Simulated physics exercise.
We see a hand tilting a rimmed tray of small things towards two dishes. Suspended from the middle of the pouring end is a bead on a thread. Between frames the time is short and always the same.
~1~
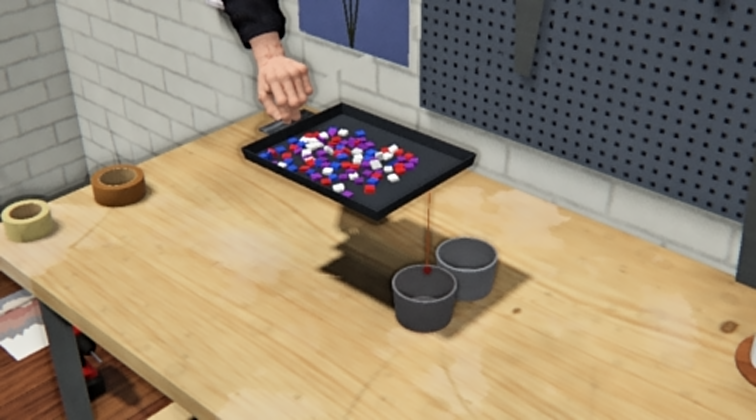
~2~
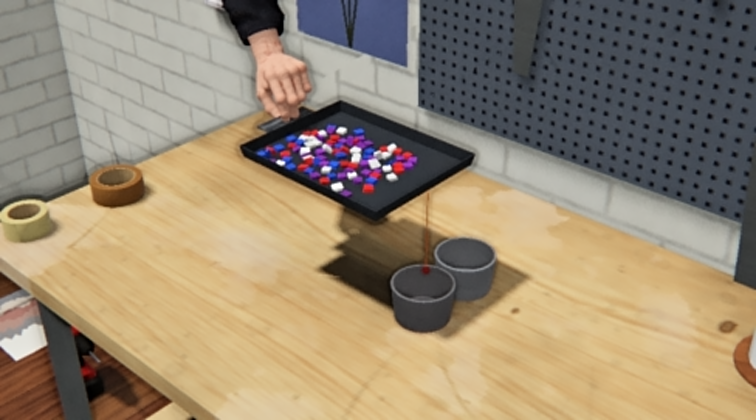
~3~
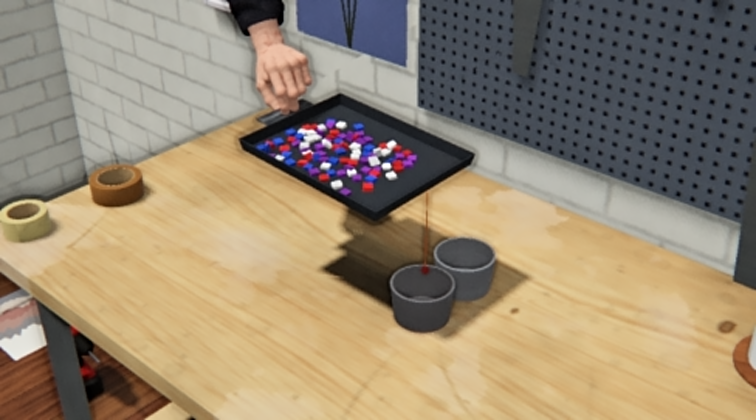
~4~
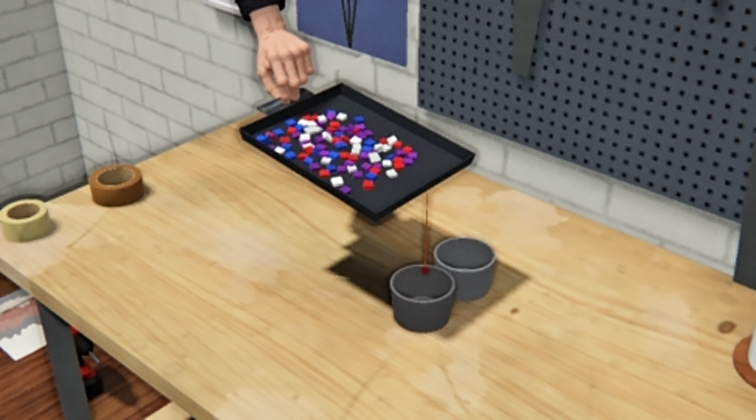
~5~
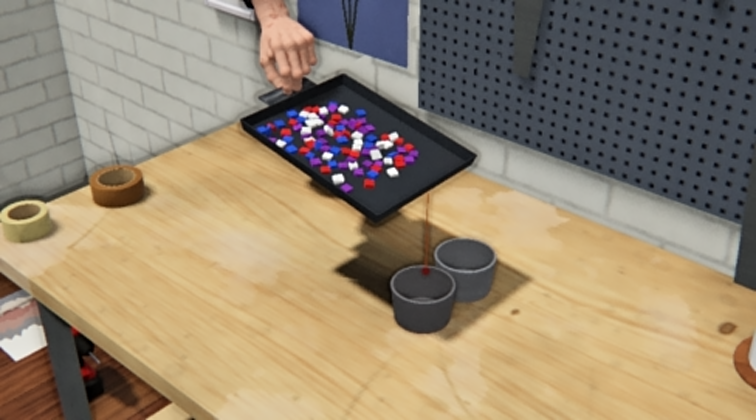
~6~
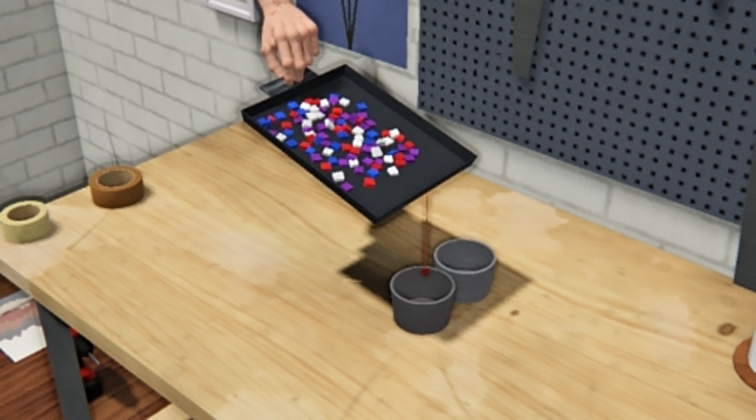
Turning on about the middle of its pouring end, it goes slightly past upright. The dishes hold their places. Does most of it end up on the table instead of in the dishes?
Yes, most of it lands on the table.
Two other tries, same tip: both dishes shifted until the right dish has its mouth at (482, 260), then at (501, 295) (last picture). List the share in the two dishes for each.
30 %, then 20 %.
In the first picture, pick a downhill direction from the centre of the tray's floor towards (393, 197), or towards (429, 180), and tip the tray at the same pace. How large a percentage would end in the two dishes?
In turn some 0 and 40 per cent.
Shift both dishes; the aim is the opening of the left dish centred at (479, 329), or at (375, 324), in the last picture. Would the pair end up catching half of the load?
The pair would catch the lesser share the first time and the lesser share the second time.
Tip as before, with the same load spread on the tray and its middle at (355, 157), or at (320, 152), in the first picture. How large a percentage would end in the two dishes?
In order, 10 % then 10 %.
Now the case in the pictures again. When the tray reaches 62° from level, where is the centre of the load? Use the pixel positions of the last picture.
Roughly at (412, 182).
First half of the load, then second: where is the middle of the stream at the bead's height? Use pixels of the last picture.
First roughly (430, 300), then roughly (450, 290).
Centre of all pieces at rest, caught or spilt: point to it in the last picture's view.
(447, 347).
Just after the last frame, tray tipped steeply; almost all on the tray; about a tenth in the air.
A moment on, tray tipped past a quarter turn; roughly two thirds on the tray; about a tenth outside both; roughly a quarter in the air.
Further on, tray tipped past a quarter turn; about a tenth in the left dish; the larger part outside both.
When it is over, tray tipped past a quarter turn; about a tenth in the left dish; not one in the right dish; the larger part outside both.
